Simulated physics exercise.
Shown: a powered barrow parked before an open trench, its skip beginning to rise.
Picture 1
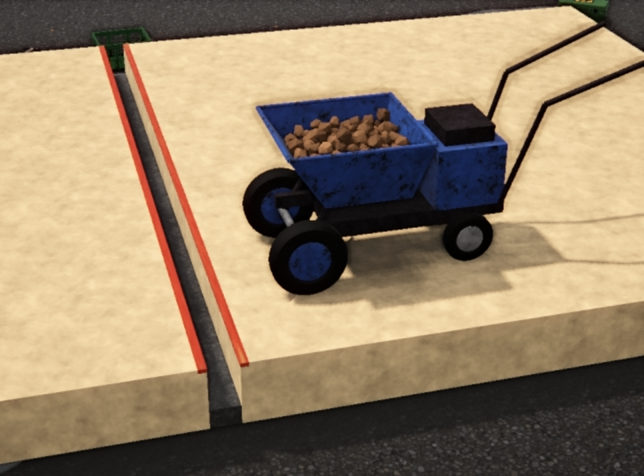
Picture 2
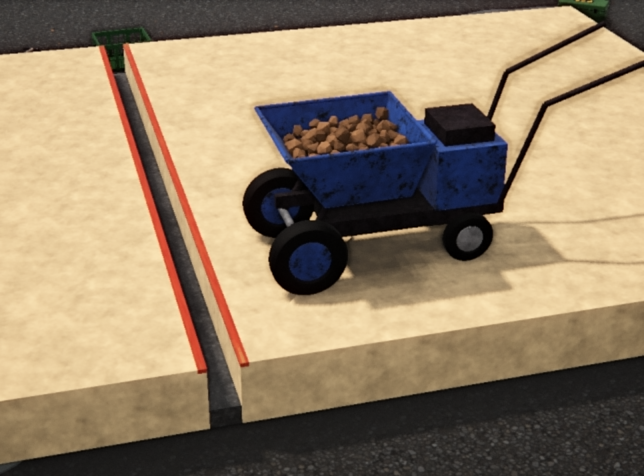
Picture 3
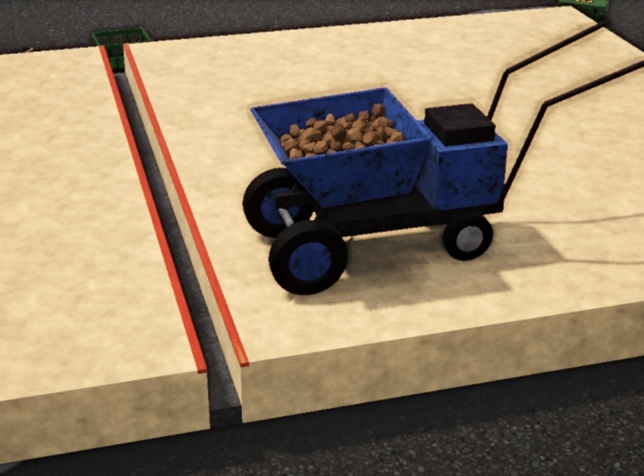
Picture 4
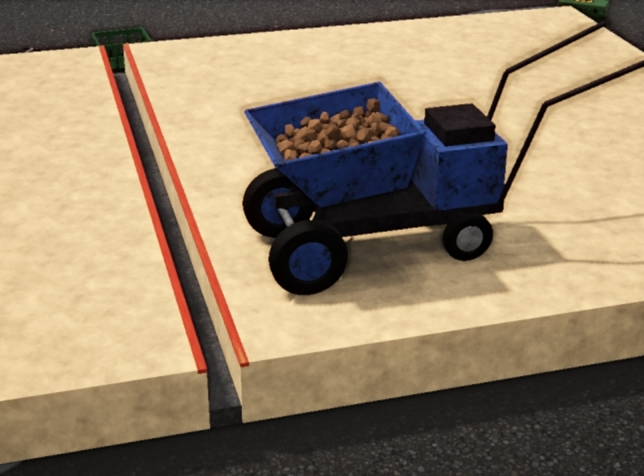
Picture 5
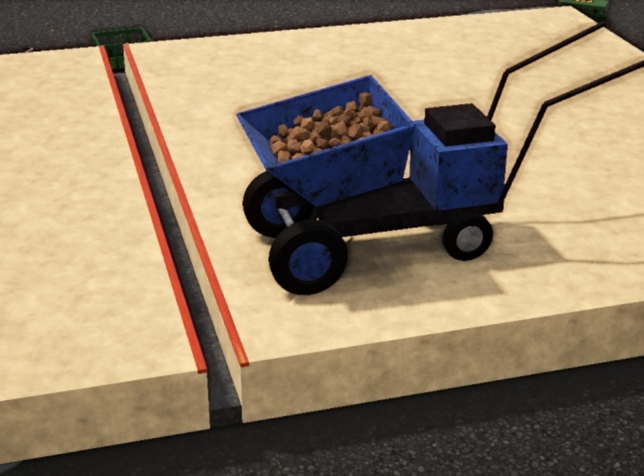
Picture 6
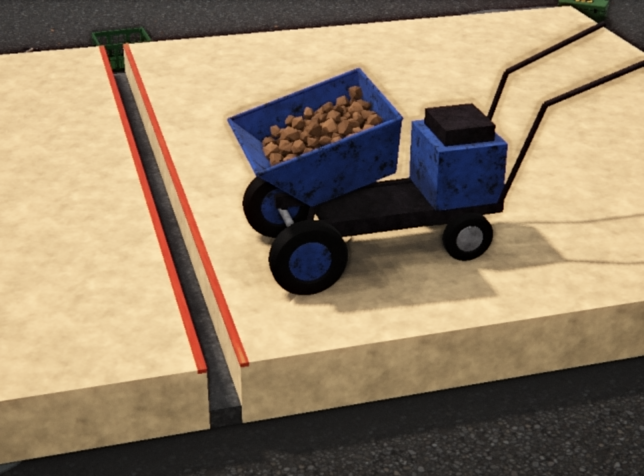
A blue barrow's skip, loaded with brown clods, gradually tilts left near a narrow trench.
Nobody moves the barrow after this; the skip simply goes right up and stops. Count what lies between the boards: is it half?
A minority.
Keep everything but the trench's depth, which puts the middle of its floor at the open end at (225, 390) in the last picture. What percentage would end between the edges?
20 %.
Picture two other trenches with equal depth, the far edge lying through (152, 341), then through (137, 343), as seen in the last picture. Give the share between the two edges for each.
I'd expect close to 90 in a hundred and then close to 100 in a hundred.
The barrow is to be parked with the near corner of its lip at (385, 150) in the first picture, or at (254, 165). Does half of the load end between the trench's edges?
One after the other: The lesser share and the lesser share.
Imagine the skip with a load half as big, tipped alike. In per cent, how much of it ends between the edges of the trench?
My estimate is near 30 per cent.
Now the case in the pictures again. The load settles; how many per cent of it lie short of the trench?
Roughly 0 per cent of the load.
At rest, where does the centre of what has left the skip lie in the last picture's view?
Near (150, 275), more or less.
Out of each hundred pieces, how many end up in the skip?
I reckon some 5 percent.
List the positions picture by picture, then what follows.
In the first frame, lip of the skip at (289, 161), level; top of the load at (351, 140), clay clods; first edge of the trench at (232, 329); far edge at (192, 335), the trench under half as wide as the skip, and about as deep as wide.
In the second frame, lip of the skip at (288, 162), level; top of the load at (350, 139).
In the third frame, lip of the skip at (283, 163), tipped barely; top of the load at (361, 143).
In the fourth frame, lip of the skip at (277, 166), tipped a little; top of the load at (357, 132).
In the fifth frame, lip of the skip at (268, 169), tipped a little; top of the load at (350, 128).
In the sixth frame, lip of the skip at (258, 175), tipped clearly; top of the load at (357, 119); first edge of the trench at (232, 329); far edge at (192, 335).
Soon, skip tipped steeply; all in the skip.
A while on, skip tipped right over; most in the skip; a stray few in or heaped over the trench; about a quarter beyond it; a stray few falling.
Towards the end, skip tipped right over; a small part in the skip; a small part in or heaped over the trench; most beyond it.
Finally, skip tipped right over; a small part in the skip; about a quarter in or heaped over the trench; most beyond it.
